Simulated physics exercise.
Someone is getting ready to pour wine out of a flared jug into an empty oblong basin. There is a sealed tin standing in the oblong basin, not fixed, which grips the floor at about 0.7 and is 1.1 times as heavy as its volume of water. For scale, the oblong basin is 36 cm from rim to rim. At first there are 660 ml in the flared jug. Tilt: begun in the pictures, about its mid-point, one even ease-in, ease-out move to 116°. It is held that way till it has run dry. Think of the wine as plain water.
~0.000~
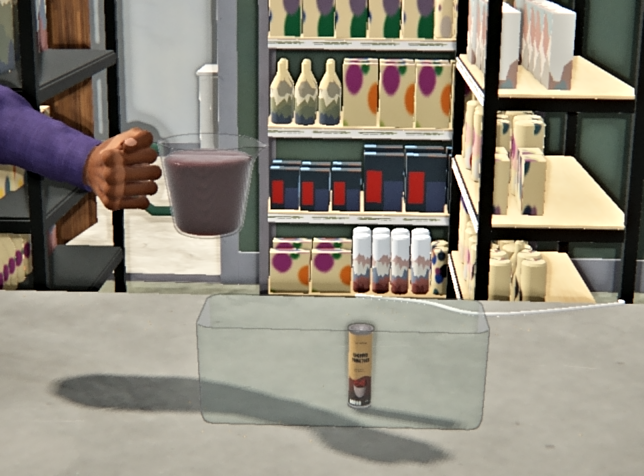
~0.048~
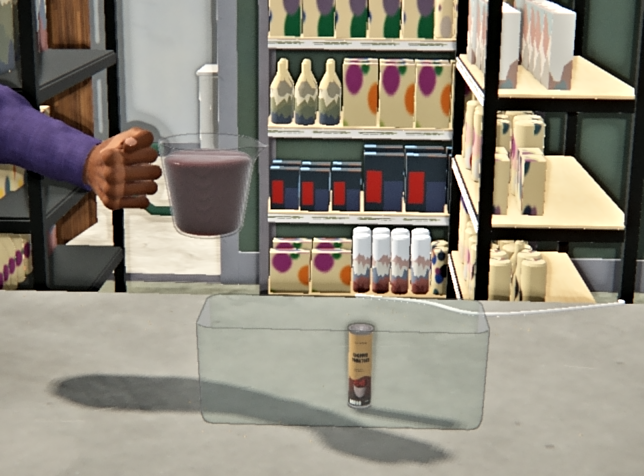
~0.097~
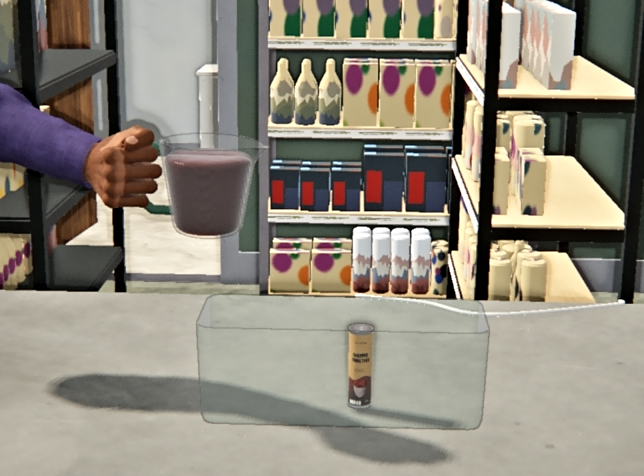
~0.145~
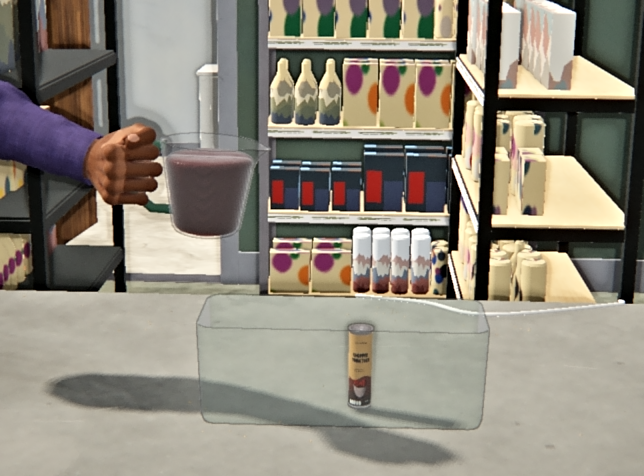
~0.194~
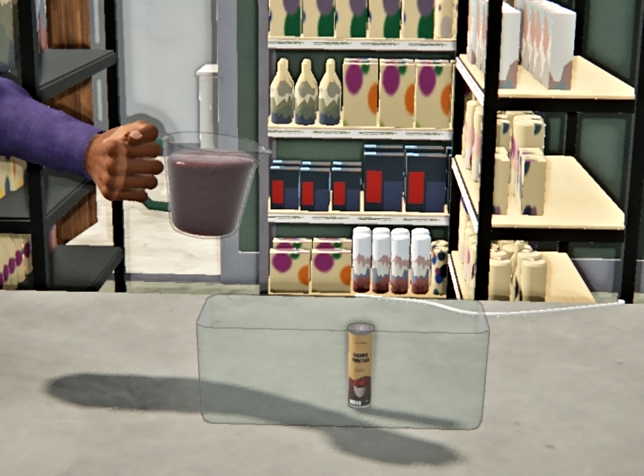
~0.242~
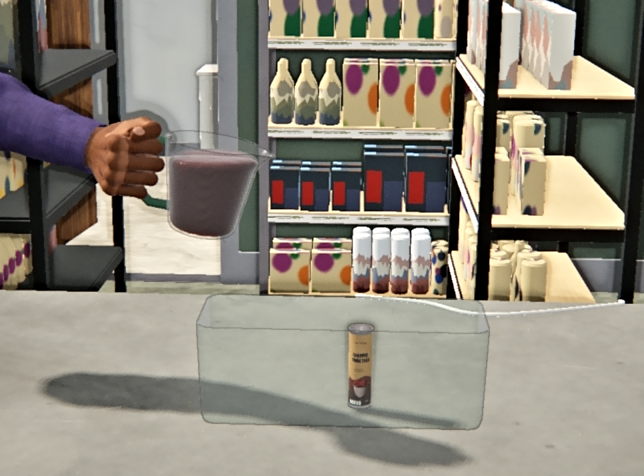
In this clip, a hand at the left holds a flared jug of dark wine above a counter, level at first, then slowly tilts it slightly to the right, while an oblong basin and a small tin stay still below.
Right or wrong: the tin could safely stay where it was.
Right, it remains upright.
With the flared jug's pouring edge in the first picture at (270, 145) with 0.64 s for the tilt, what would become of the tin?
It tumbles.
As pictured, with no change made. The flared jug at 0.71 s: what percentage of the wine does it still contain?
At that time about 72 in a hundred parts are still held.
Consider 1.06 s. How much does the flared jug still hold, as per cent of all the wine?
About 10 per cent.
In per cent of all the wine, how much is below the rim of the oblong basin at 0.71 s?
Roughly 8 per cent.
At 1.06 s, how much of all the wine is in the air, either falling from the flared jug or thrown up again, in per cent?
Close to 14 %.
By 0.71 s the tilt is 66° and 71 per cent is still to pour; the tin stands where it began.
By 1.06 s the tilt is 105° and 10 per cent is still to pour; the tin leans 5°.
By 1.43 s the tilt is 116° and 0 per cent is still to pour; the tin stands 1 cm from where it began.
By 1.82 s the tilt is 116° and 0 per cent is still to pour; the tin stands 1 cm from where it began.
At rest the tin stands 1 cm from where it began.
